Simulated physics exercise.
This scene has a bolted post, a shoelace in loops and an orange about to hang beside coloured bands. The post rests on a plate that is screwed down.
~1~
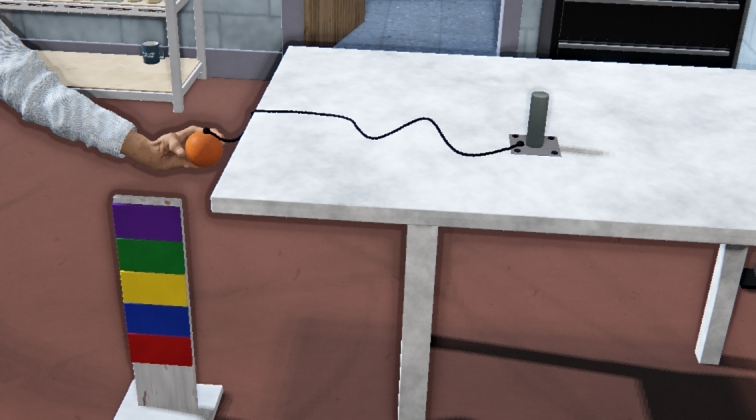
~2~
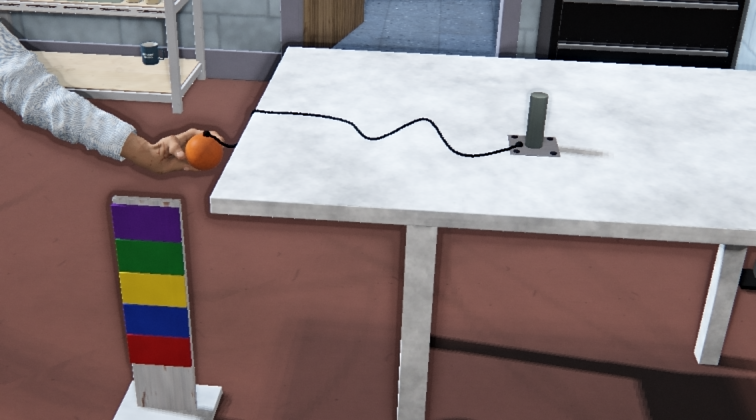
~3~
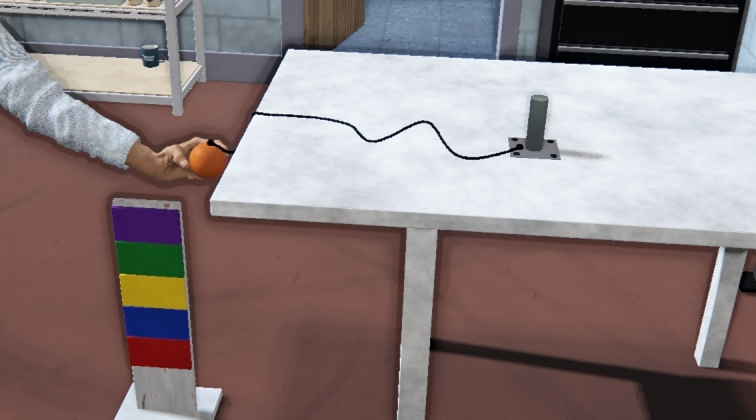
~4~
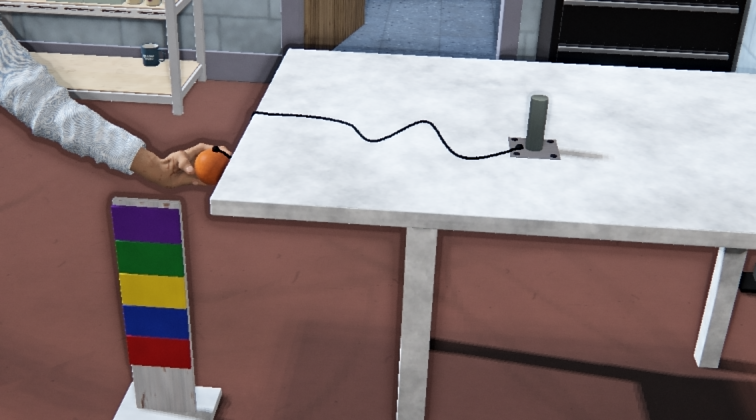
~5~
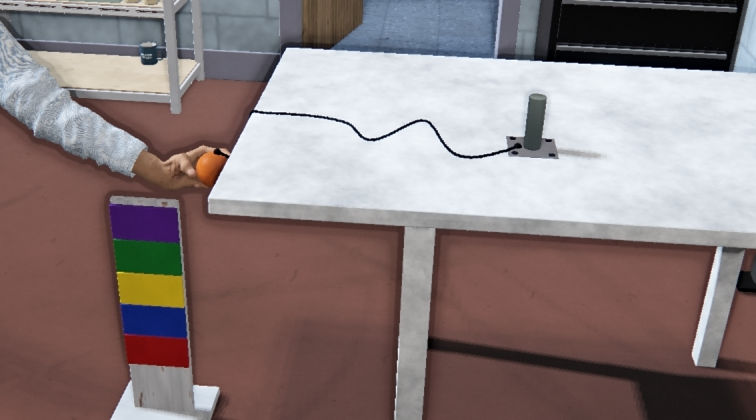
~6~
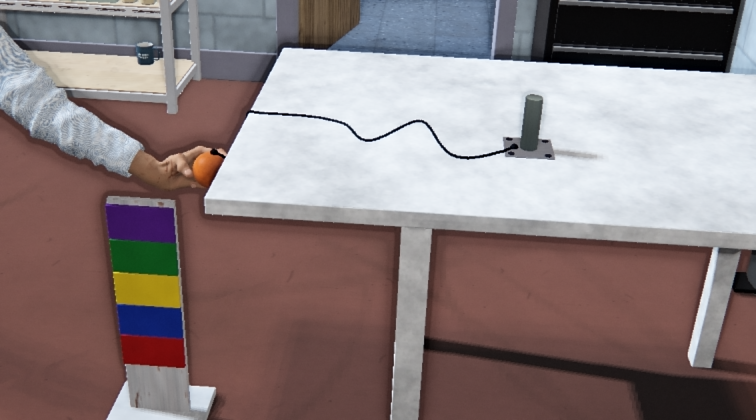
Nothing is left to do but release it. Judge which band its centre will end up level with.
I would say yellow.
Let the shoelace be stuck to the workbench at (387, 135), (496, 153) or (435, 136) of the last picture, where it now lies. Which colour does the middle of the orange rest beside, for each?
Note: Try 1 purple; try 2 yellow; try 3 green.
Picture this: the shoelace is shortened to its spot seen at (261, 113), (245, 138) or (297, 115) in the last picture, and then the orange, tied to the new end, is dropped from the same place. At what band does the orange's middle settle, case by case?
Taking the cuts in order: Purple, then green, then above them all.
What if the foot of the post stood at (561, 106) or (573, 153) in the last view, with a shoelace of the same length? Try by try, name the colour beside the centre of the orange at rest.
In turn, green and then green.
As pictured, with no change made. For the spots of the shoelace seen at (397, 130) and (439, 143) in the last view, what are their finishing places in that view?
They go to (317, 127) and to (409, 136).
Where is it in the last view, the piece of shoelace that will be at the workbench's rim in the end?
Roughly (350, 128).
Early on, orange near (219, 283); level with yellow.
Midway, orange near (274, 295); level with yellow.
Near the end, orange near (240, 303); level with yellow.
Finally, orange near (250, 304); level with yellow. At yellow.
